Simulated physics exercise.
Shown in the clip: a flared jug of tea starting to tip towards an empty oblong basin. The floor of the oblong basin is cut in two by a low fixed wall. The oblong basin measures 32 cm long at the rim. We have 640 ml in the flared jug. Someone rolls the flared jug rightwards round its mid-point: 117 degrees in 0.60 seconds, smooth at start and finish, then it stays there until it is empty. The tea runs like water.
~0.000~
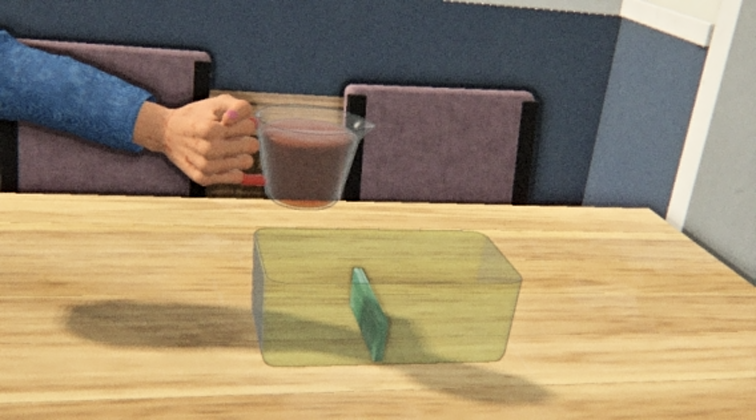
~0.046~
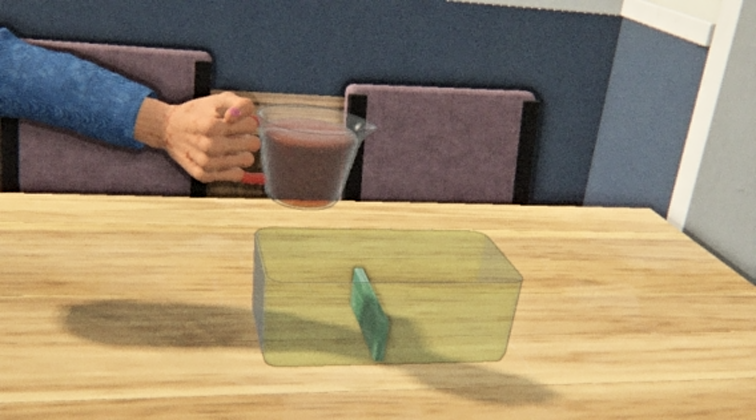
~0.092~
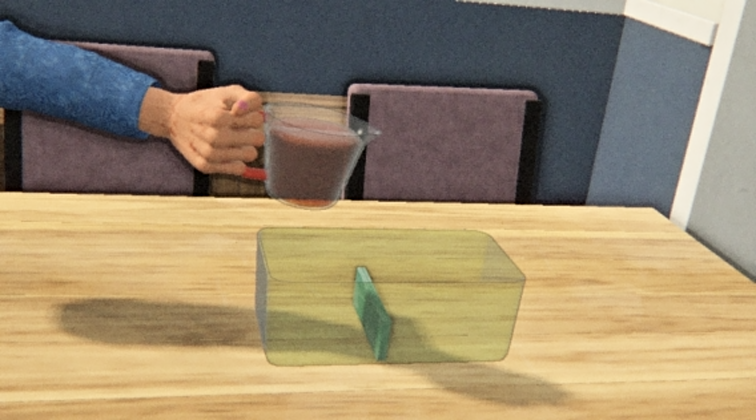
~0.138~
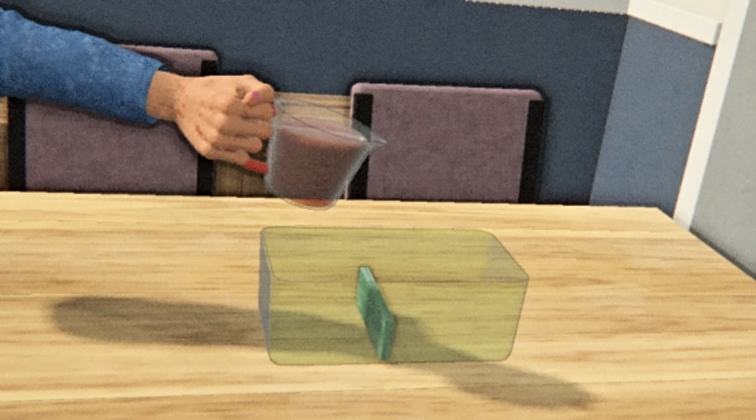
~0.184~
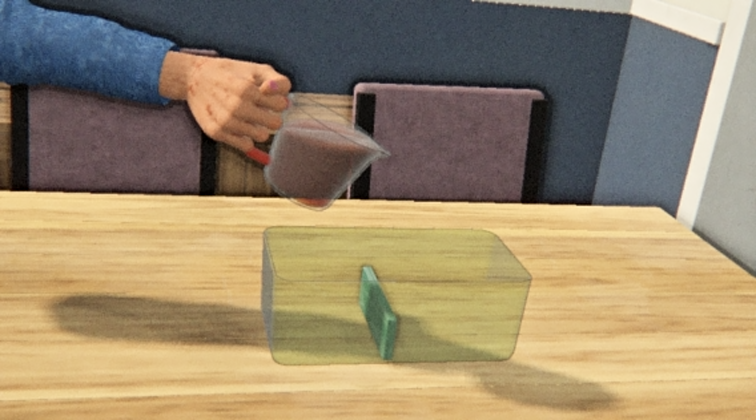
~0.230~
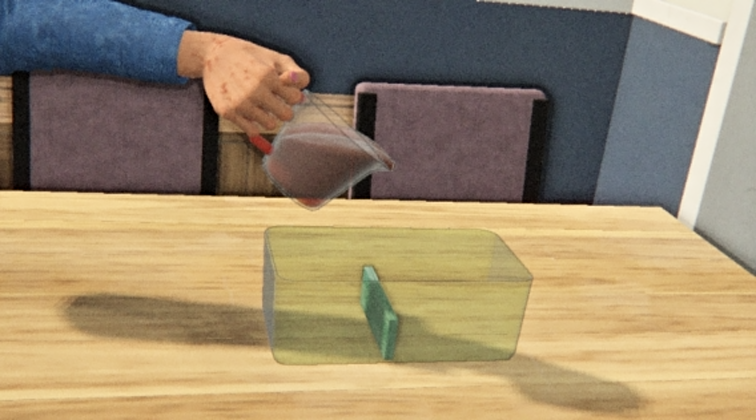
A hand tilts a clear jug of dark tea rightwards above an oblong yellowish basin.
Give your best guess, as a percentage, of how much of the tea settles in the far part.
I would say 53 per cent of it settles there.
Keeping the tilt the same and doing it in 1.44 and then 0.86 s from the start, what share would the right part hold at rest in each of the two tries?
In order, 80 and 70 per cent.
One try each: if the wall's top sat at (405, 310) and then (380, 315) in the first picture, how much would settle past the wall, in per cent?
One try each: Around 15 percent and then around 50 percent.
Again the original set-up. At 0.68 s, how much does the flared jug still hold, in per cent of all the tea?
Around 1 in a hundred.
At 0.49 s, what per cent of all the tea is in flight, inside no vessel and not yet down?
Around 24 percent.
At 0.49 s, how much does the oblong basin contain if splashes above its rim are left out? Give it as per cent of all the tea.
Estimate - around 50 in a hundred parts.
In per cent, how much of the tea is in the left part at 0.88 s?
Roughly 42 in a hundred.
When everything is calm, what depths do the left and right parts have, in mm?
I'd expect close to 14 mm on the left and close to 14 mm on the right.
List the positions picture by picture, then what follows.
In the first picture, it leans 0°; its right rim is at (375, 124); the tea meets the walls at (259, 128) and (356, 133); the oblong basin's rim runs from (260, 255) to (503, 257); the wall's top is at (370, 295).
In the second picture, it leans 2°; its right rim is at (377, 125); the tea meets the walls at (261, 127) and (357, 133).
In the third picture, it leans 7°; its right rim is at (381, 131); the tea meets the walls at (267, 125) and (362, 135).
In the fourth picture, it leans 15°; its right rim is at (387, 140); the tea meets the walls at (275, 125) and (367, 137).
In the fifth picture, it leans 25°; its right rim is at (390, 153); the tea meets the walls at (280, 129) and (382, 144).
In the sixth picture, it leans 38°; its right rim is at (390, 168); the tea meets the walls at (278, 136) and (384, 156); 3 per cent is over the edge.
By 0.49 s the tilt is 108° and 25 per cent is still to pour, 6 is left of the wall and 45 right of it.
By 0.68 s the tilt is 117° and 1 per cent is still to pour, 42 is left of the wall and 51 right of it.
By 0.88 s the tilt is 117° and 0 per cent is still to pour, 43 is left of the wall and 53 right of it.
By 1.10 s the tilt is 117° and 0 per cent is still to pour, 43 is left of the wall and 53 right of it.
At rest 43 per cent lies left of the wall, 53 right of it and 4 outside.
